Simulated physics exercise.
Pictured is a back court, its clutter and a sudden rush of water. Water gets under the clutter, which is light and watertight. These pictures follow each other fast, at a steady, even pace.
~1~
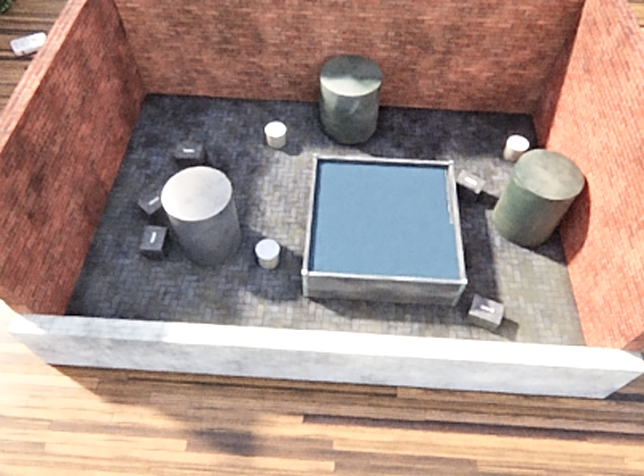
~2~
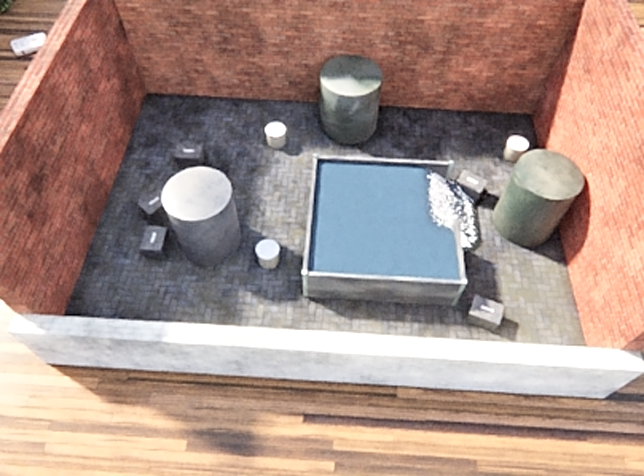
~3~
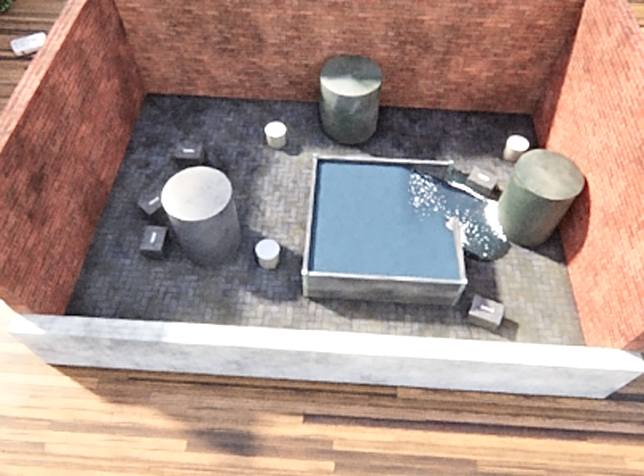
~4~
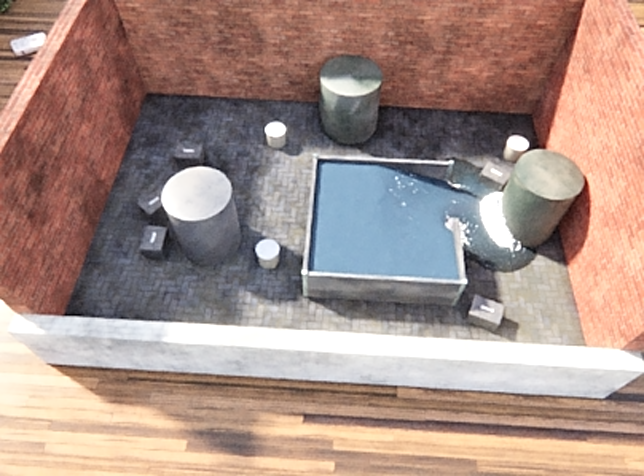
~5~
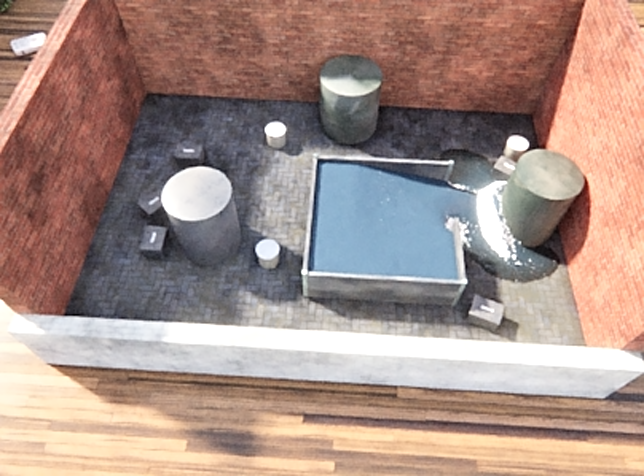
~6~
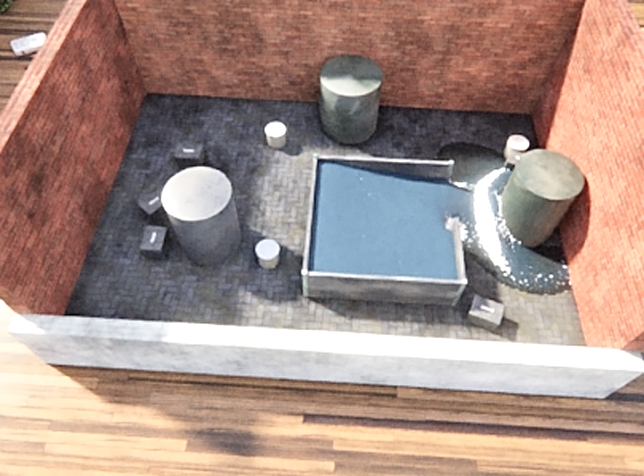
Brick-walled court with a square tank gushing water from its right side, pushing a grey box back towards a white pail.
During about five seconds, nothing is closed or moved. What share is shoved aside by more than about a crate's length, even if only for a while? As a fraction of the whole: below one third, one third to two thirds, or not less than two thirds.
The fraction is one third to two thirds.
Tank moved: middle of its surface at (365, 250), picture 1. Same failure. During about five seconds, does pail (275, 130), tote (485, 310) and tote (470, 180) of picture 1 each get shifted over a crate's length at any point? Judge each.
The three, one by one: Short of that, past that mark and past that mark.
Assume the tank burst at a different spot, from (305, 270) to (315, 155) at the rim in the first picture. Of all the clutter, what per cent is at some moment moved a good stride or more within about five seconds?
I'd say near 60 %.
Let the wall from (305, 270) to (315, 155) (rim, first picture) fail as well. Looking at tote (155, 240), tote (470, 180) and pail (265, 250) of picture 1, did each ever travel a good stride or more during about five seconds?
Working through them in order, the first gets shoved clear, the second not displaced that far and the last gets shoved clear.
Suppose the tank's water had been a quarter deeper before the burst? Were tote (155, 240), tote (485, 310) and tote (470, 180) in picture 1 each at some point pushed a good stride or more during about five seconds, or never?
Respectively, never gets that far, gets that far, gets that far.
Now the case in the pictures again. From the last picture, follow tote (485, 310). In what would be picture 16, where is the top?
Around (488, 338).
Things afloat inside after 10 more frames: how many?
By my count, 3.
A moment on, 1 of 8 are well off their spots; 1 afloat.
Next, 2 of 8 are well off their spots; 3 afloat.
Later, 3 of 8 are well off their spots; 2 afloat.
In the end, 3 of 8 are well off their spots, and 3 have been at some point; 1 afloat.
